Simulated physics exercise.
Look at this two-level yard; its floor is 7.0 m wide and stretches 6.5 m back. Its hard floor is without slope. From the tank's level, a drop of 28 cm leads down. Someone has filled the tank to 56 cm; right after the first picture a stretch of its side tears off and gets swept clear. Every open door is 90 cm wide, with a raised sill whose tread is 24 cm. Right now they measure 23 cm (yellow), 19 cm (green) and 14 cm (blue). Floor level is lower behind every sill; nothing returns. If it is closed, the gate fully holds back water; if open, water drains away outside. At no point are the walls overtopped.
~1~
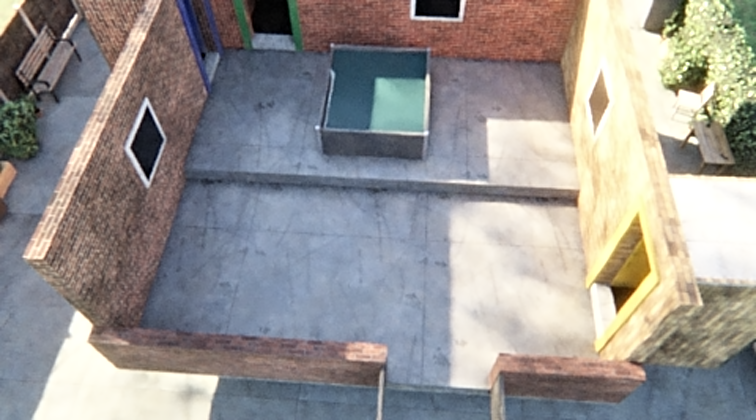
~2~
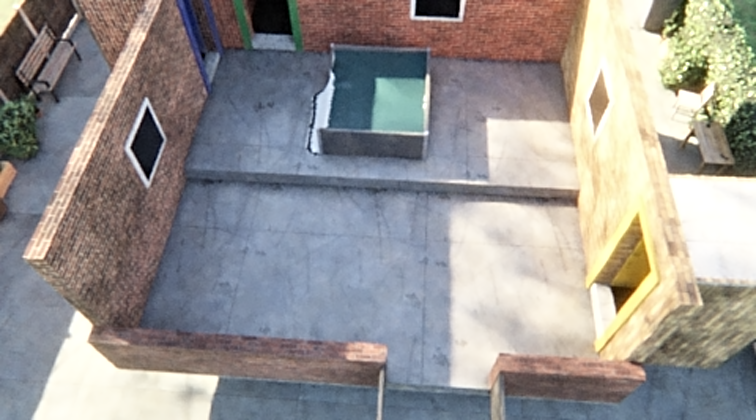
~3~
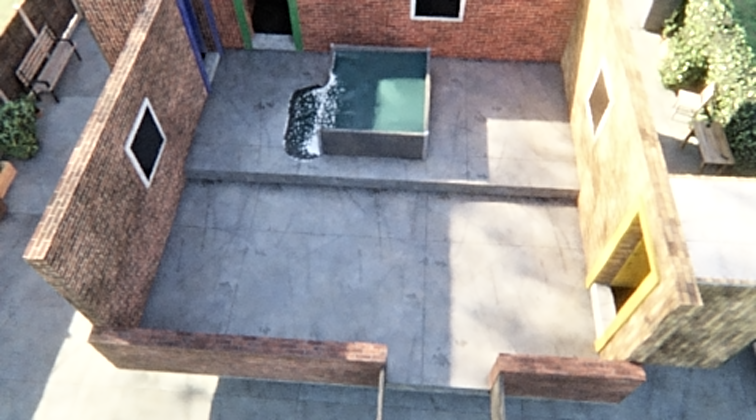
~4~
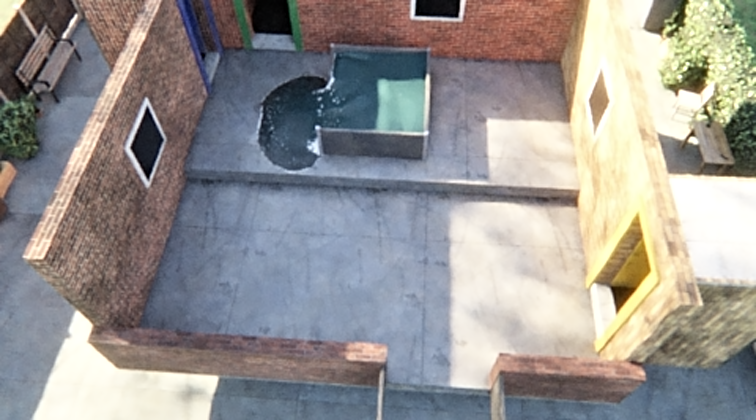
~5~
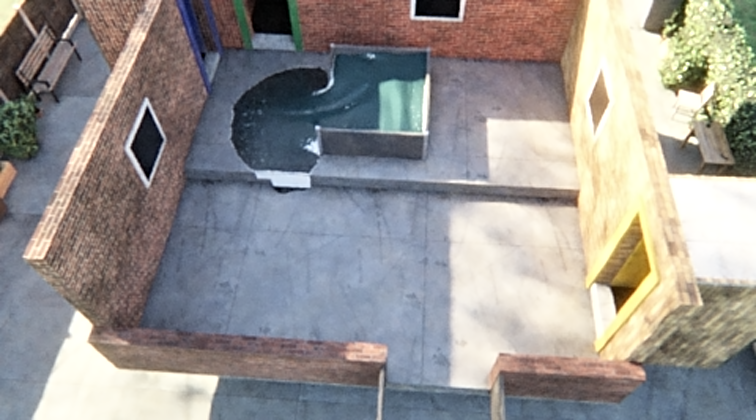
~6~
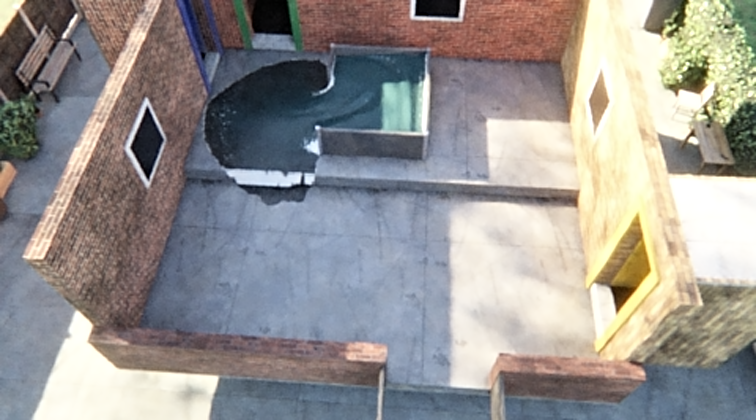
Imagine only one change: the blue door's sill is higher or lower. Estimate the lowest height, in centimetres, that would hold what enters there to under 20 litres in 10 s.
I would say about 17 cm.
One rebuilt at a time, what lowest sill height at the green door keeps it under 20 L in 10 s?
Green: 10.5 cm.
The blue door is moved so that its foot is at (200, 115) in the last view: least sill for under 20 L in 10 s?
It needs about 26 cm.
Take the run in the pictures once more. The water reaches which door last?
The yellow door.
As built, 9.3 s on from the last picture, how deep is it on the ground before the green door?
It stands about 6.0 centimetres deep.
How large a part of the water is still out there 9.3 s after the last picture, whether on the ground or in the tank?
Close to 96 in a hundred.
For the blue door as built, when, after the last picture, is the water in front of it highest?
Roughly 1.4 s.
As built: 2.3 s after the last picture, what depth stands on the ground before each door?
Before yellow it's 0 cm, before green 13 cm, before blue 21 cm.
Then, 0.7 s after the last picture water covers 20 % of the floor, deepest (32 cm) near (210, 117); 19 cm at the blue door, 1 litre in over its 14 cm sill.
Then, 2.3 s after the last picture water covers 30 % of the floor, deepest (30 cm) near (133, 348); 21 cm at the blue door, 30 litres in over its 14 cm sill.
Then, 9.3 s after the last picture water covers 85 % of the floor, deepest (11 cm) near (577, 260); 5 cm at the blue door, 49 litres in over its 14 cm sill.
At the blue door as built, the water peaked near 21 cm, 1.3 s after the last picture.
With a sill of 15.5 cm, 33 litres would have come in within the 10 s; with 21 cm, 5 litres. So under 20 litres takes about 17 cm.
